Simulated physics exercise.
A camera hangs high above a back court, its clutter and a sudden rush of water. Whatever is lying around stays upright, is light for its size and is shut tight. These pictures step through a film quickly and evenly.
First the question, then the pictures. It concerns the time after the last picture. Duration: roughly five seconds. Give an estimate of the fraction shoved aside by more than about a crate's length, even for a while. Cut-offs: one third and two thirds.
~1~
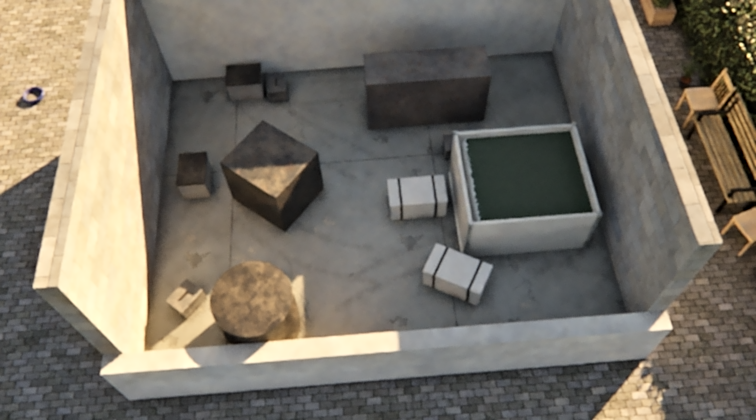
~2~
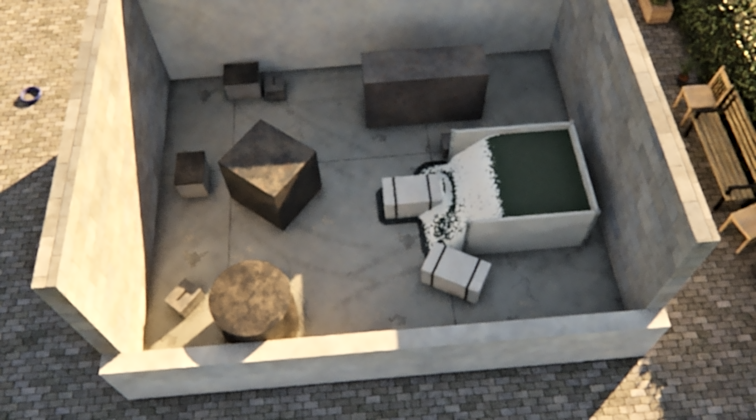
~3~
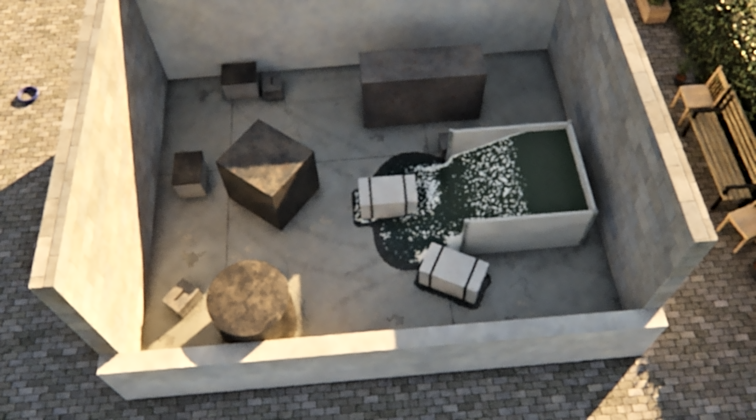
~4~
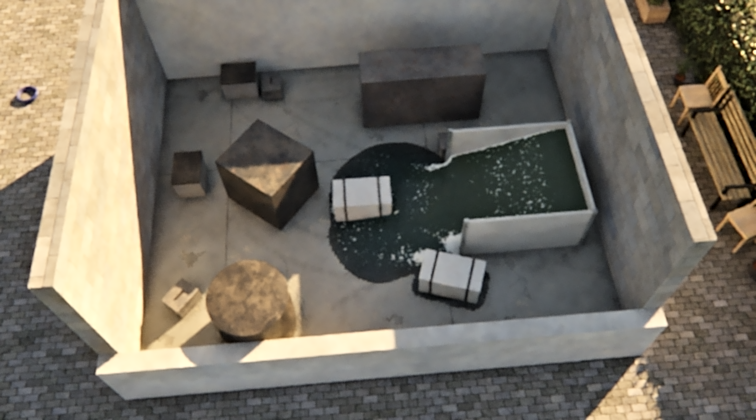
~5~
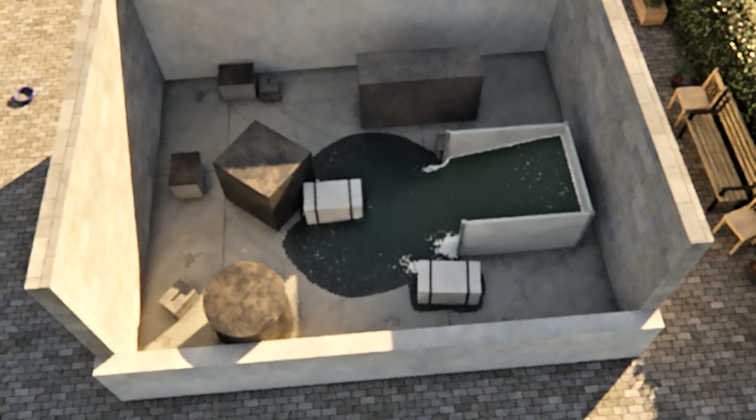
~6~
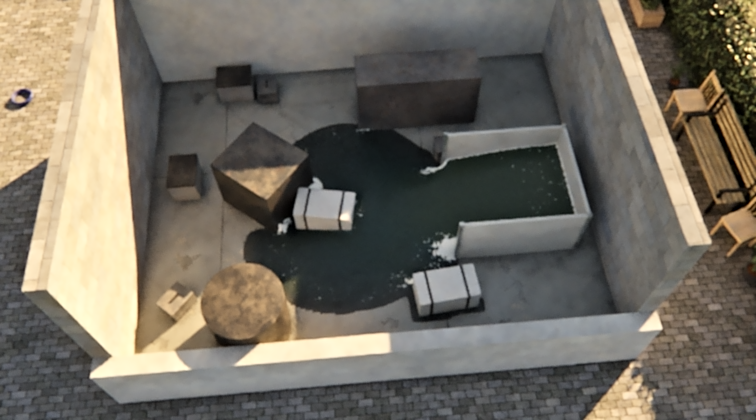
Two thirds or more.
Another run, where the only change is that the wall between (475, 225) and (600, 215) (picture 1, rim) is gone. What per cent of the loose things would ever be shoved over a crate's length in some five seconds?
Roughly 30 %.
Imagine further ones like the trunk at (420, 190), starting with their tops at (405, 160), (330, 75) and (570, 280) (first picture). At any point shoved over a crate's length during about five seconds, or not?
Listed in sequence, the answers are displaced a stride, remains nearby and remains nearby.
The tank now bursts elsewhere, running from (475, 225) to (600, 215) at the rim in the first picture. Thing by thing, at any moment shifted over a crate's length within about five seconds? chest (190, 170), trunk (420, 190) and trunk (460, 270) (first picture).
Well, in order they come out as beyond that mark, under that mark and beyond that mark.
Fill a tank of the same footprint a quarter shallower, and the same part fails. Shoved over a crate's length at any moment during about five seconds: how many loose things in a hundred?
Share moved: Approx. 70 percent.
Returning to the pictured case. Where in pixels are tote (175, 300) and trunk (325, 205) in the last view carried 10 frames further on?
Approximately (153, 345), and approximately (224, 244).
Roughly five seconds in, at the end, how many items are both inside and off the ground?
I count 5.
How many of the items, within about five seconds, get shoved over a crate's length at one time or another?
5.
A moment on, 1 of 7 are well off their spots; 1 afloat.
Next, 2 of 7 are well off their spots; 3 afloat.
Later, 2 of 7 are well off their spots; 5 afloat.
In the end, 4 of 7 are well off their spots, and 5 have been at some point; 5 afloat.
